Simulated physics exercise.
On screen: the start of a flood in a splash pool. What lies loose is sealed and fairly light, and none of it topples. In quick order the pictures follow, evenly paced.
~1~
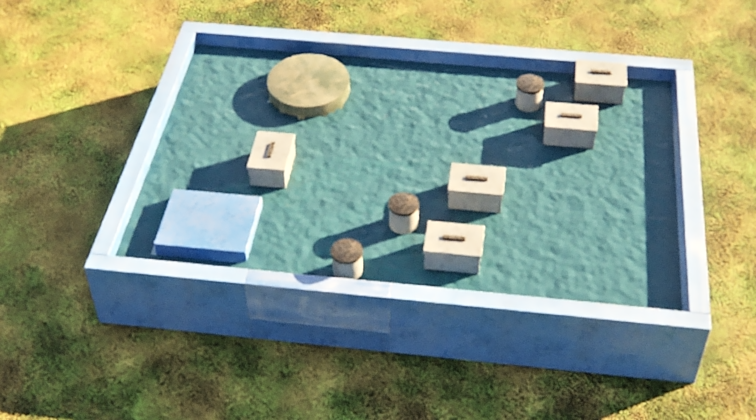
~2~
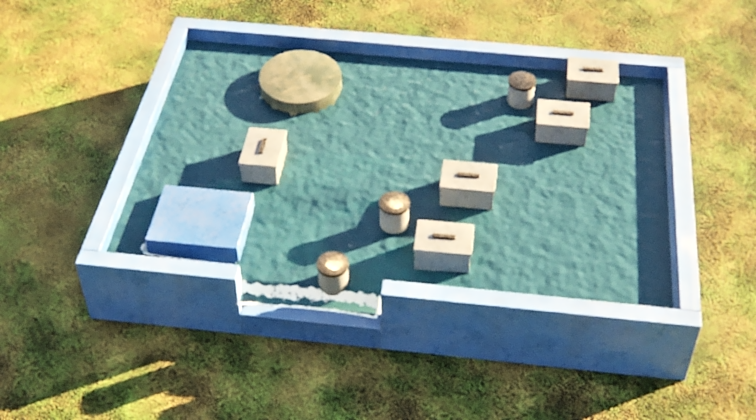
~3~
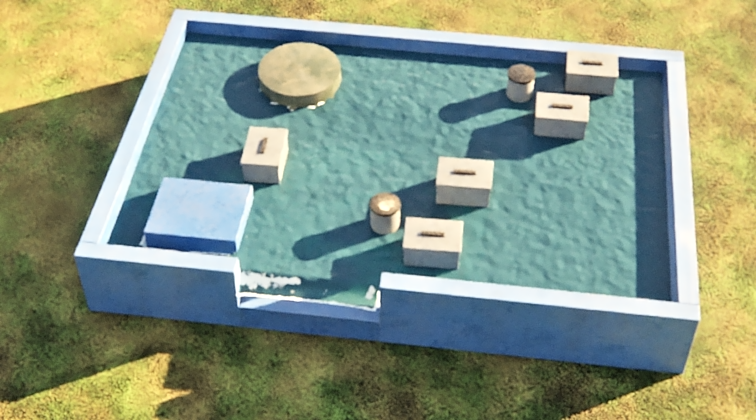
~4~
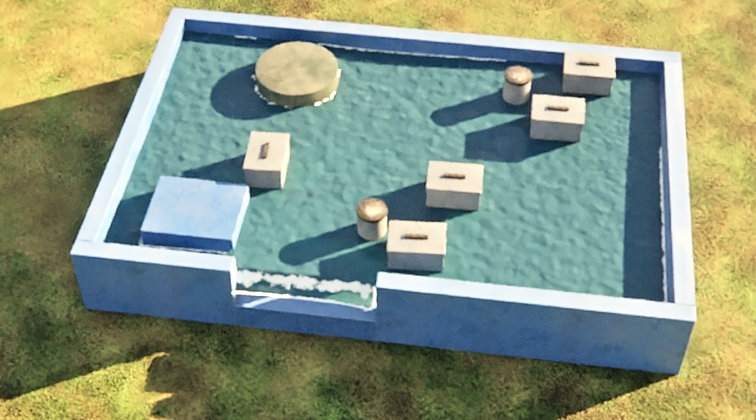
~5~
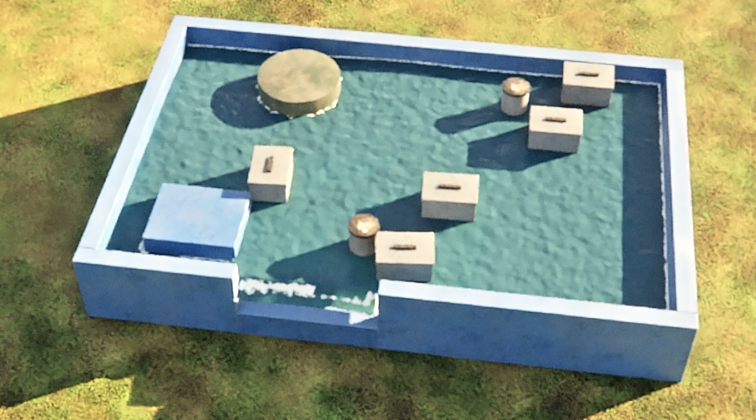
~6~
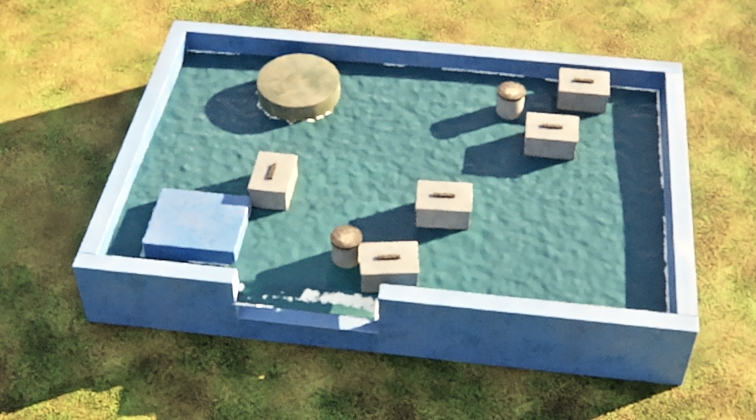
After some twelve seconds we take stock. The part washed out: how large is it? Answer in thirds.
One to two thirds.
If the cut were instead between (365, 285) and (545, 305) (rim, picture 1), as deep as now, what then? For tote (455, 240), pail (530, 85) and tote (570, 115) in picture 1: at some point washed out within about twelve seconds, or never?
Per item as listed - swept away, not lost, not lost.
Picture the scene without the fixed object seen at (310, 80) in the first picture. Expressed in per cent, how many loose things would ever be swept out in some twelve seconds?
Something like 60 percent, roughly.
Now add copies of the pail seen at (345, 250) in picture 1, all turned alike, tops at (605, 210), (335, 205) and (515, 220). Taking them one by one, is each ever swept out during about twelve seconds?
Remains, exits, exits.
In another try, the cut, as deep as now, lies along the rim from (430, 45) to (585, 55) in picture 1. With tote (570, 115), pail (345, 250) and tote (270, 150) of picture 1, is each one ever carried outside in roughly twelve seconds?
First escapes, second never leaves, third never leaves.
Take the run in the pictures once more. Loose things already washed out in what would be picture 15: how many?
Total: 3.
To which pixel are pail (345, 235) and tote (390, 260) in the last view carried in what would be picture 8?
Expect them at roughly (309, 256) and roughly (356, 281).
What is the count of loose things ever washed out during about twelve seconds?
The count is 5.
A moment on, 1 of 8 are out; 7 afloat.
Next, 3 of 8 are out; 5 afloat.
Later, 4 of 8 are out; 4 afloat.
In the end, 5 of 8 are out; 3 afloat.
